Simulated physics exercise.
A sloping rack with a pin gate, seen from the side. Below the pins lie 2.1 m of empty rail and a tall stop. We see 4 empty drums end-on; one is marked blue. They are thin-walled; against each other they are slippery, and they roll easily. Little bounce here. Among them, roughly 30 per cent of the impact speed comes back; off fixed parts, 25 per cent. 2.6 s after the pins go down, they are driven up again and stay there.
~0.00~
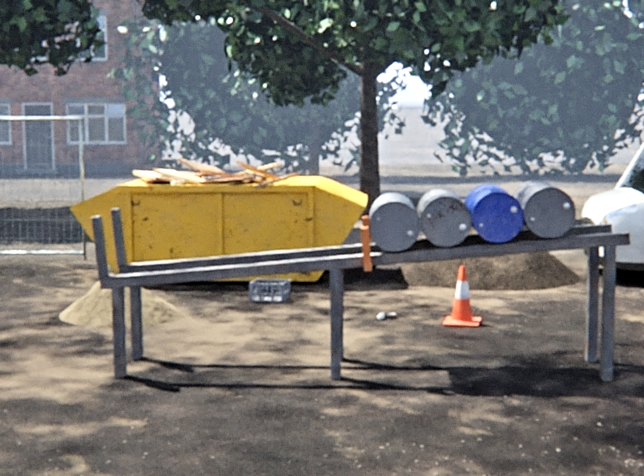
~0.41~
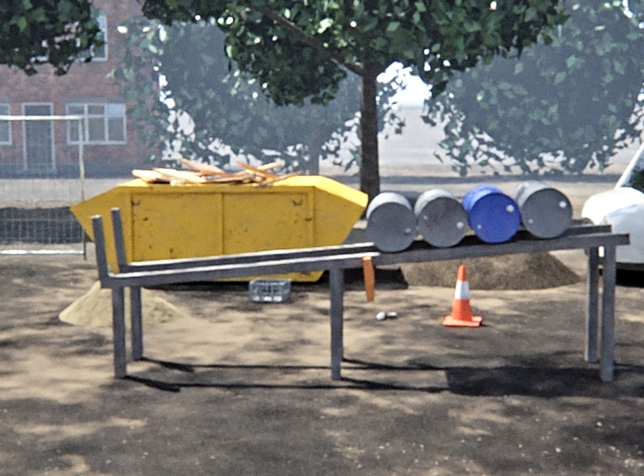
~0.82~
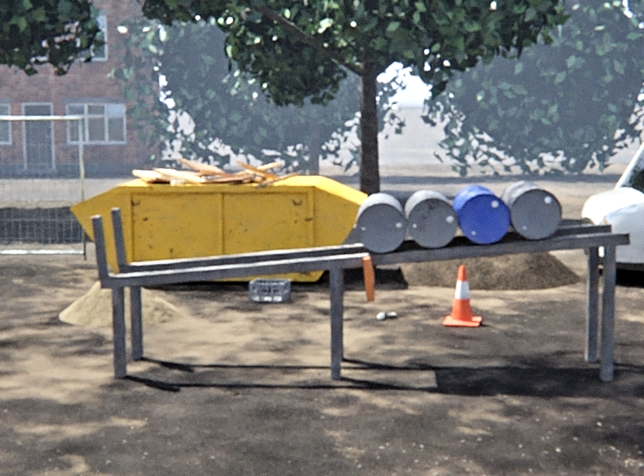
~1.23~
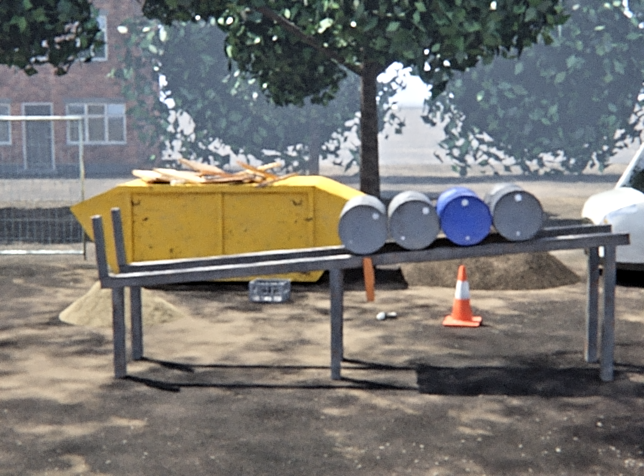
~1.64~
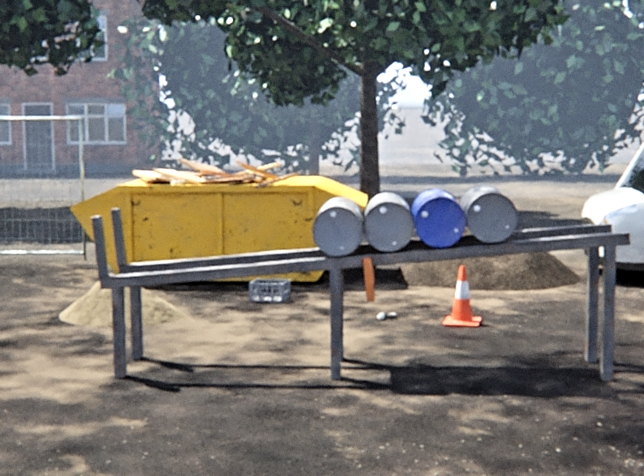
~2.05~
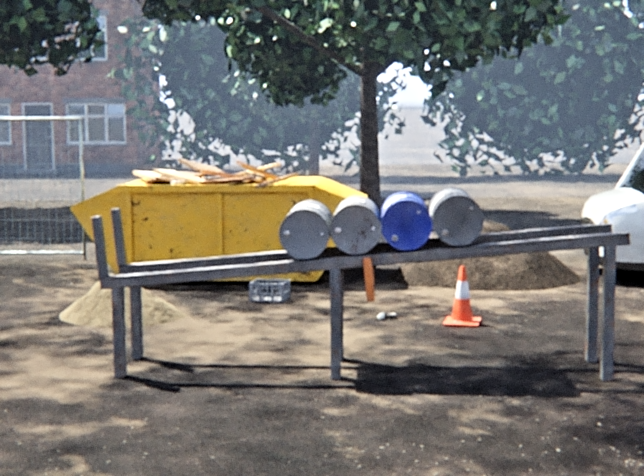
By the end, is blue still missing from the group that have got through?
No, it makes it.
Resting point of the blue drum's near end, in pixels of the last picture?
In the last picture it sits near (228, 241).
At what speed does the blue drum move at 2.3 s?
It's going at around 0.8 m/s.
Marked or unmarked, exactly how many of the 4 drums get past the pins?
I count 3 altogether.
By 2.3 s, blue is on the rails, 15 cm above the pins, rolling left; 2 through so far.
By 2.4 s, blue is on the rails, 5 cm above the pins, rolling left; 2 through so far.
By 2.5 s, blue is on the rails, 5 cm below the pins, rolling left; 3 through so far.
By 2.6 s, blue is on the rails, 10 cm below the pins, rolling left; 3 through so far.
Finally (4.5 s), blue is on the rails, 110 cm below the pins; 3 through so far.
